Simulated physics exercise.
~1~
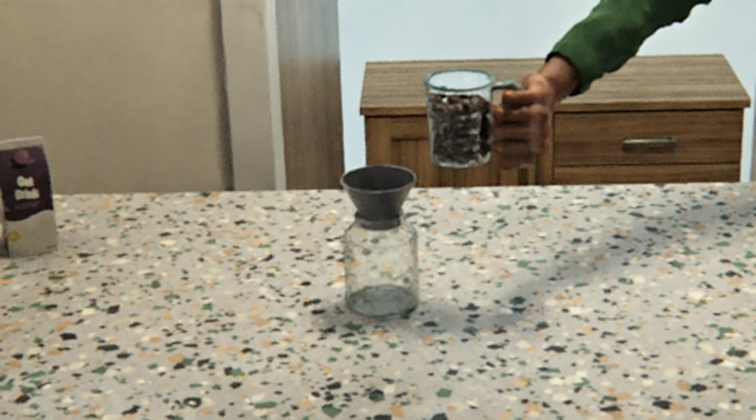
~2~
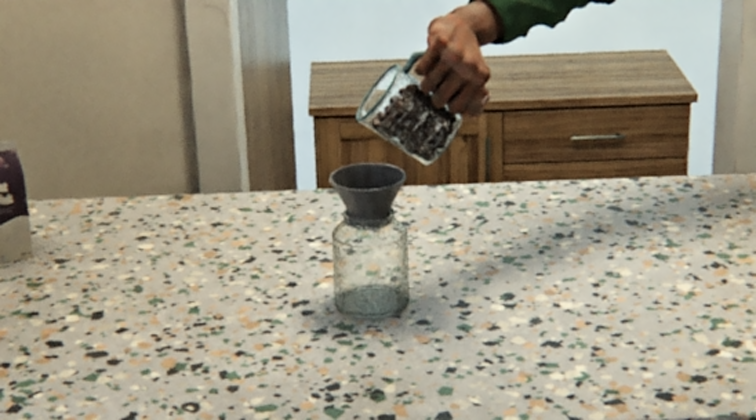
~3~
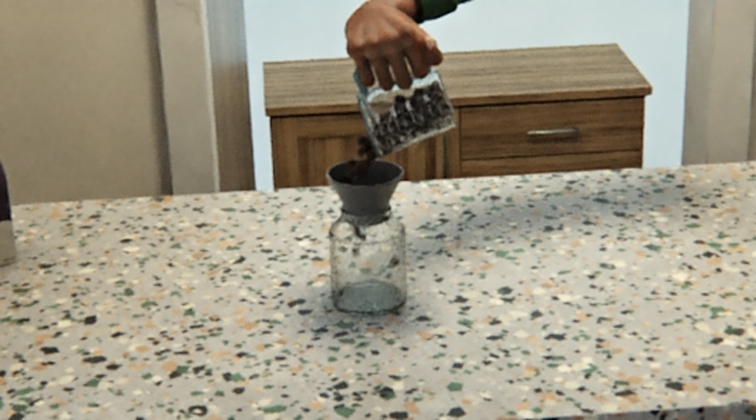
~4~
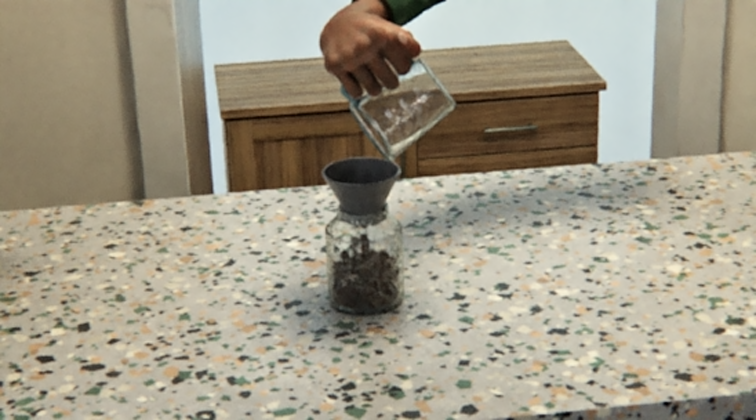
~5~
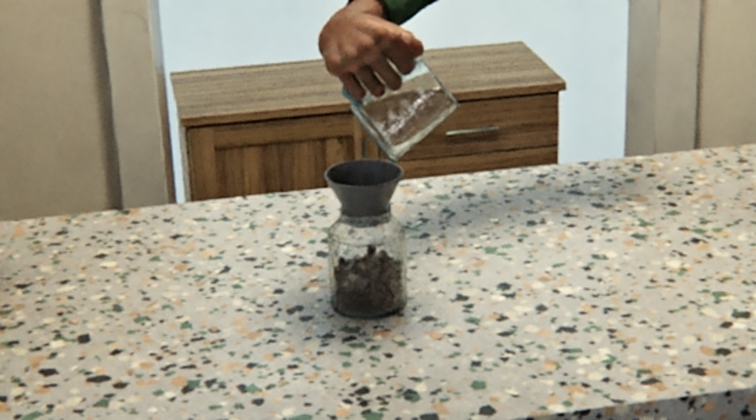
On a speckled countertop, a hand tipping a clear cup of dark chocolate balls through a grey funnel into a glass jar, emptying it.
